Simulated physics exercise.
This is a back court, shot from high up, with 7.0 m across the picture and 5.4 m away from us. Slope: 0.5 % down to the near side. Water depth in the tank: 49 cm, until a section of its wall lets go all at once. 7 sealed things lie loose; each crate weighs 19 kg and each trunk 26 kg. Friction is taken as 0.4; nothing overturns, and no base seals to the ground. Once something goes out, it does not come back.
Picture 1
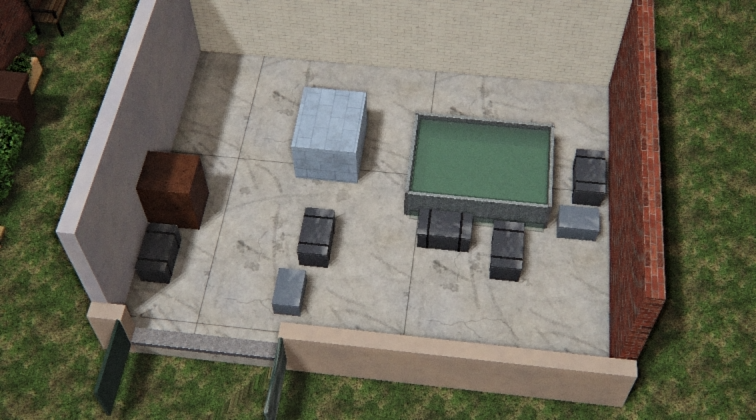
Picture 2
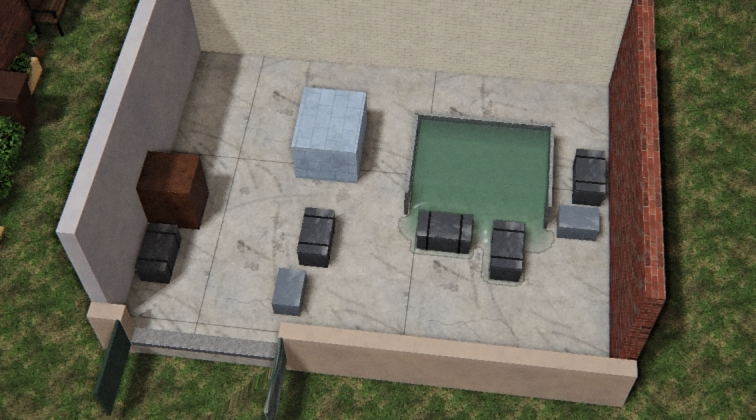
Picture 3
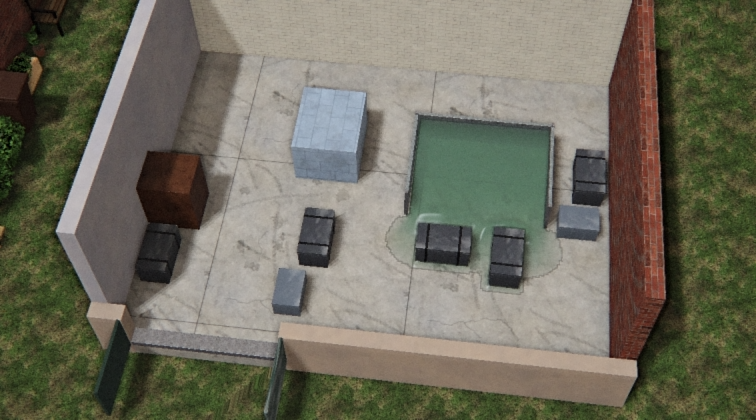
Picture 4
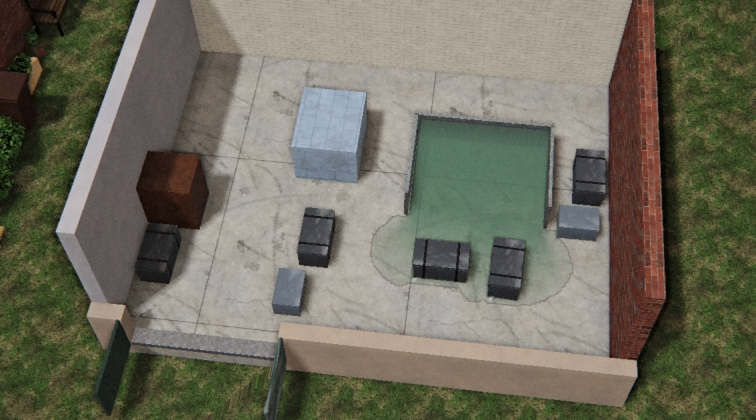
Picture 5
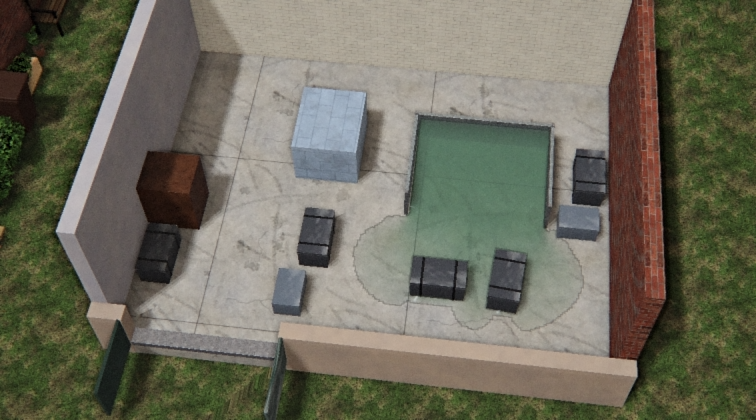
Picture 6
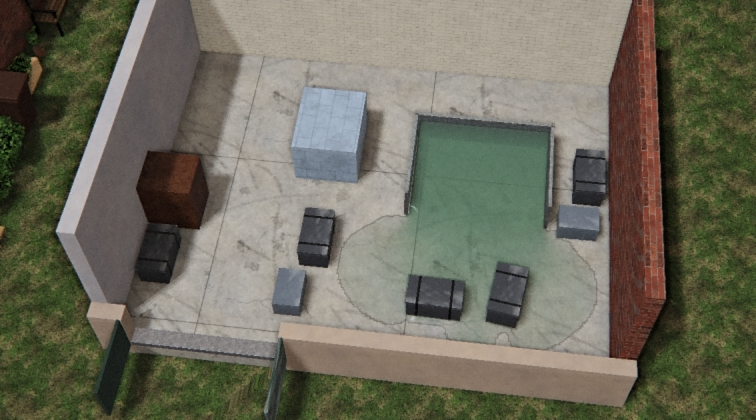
A tank of green water in a walled court lost its front side, and the water spread across the paved floor, slowly pushing two dark trunks toward the low front wall.
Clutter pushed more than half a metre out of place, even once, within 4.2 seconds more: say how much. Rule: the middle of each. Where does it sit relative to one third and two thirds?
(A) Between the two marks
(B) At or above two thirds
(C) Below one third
The answer is B.
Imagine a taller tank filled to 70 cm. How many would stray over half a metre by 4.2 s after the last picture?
Then 6 of them.
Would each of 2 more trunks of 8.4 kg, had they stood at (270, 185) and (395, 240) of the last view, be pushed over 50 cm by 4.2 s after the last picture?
In the order asked they come out inside the limit, beyond the limit.
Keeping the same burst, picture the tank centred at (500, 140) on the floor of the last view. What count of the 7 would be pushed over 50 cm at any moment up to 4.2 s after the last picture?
4.
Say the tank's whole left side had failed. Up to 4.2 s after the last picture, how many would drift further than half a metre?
Count: 2.
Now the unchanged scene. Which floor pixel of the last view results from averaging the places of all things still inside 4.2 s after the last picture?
Roughly at (382, 209).
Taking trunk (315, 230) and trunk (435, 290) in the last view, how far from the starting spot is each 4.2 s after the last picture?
Distances: 0 cm; 400 cm.
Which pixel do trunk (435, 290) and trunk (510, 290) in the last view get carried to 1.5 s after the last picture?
Near (394, 315) and (560, 319).
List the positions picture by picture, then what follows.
The first picture shows a trunk at (445, 224) rests on the ground; a trunk at (508, 244) rests on the ground; water covers 3.2 m2; 0 of 7 have shifted.
The second picture shows a trunk at (445, 225) rests on the ground, 4 cm from its start; a trunk at (508, 244) rests on the ground; 3.9 m2 under water; 0 of 7 have shifted.
The third picture shows a trunk at (444, 237) rests on the ground, 27 cm from its start; a trunk at (508, 251) rests on the ground, 12 cm from its start; water covers 4.9 m2; 2 of 7 have shifted.
The fourth picture shows a trunk at (442, 254) rests on the ground, 54 cm from its start; a trunk at (507, 262) rests on the ground, 32 cm from its start; 6.3 m2 under water; 2 of 7 have shifted.
The fifth picture shows a trunk at (439, 272), on the bottom, 85 cm from its start; a trunk at (508, 274) rests on the ground, 53 cm from its start; 7.8 m2 under water; 2 of 7 have shifted.
The sixth picture shows a trunk at (435, 292), on the bottom, 117 cm from its start; a trunk at (508, 288), on the bottom, 76 cm from its start; 9.6 m2 under water; 2 of 7 have shifted.
Then, 0.4 s after the last picture 2 of 7 are over 50 cm from their spots; 0 afloat.
Then, 1.5 s after the last picture 2 of 7 are over 50 cm from their spots; 2 afloat.
Then, 2.8 s after the last picture 3 of 7 are over 50 cm from their spots; 2 afloat.
Then, 4.2 s after the last picture 5 of 7 are over 50 cm from their spots, and 5 have been at some point; 2 afloat.
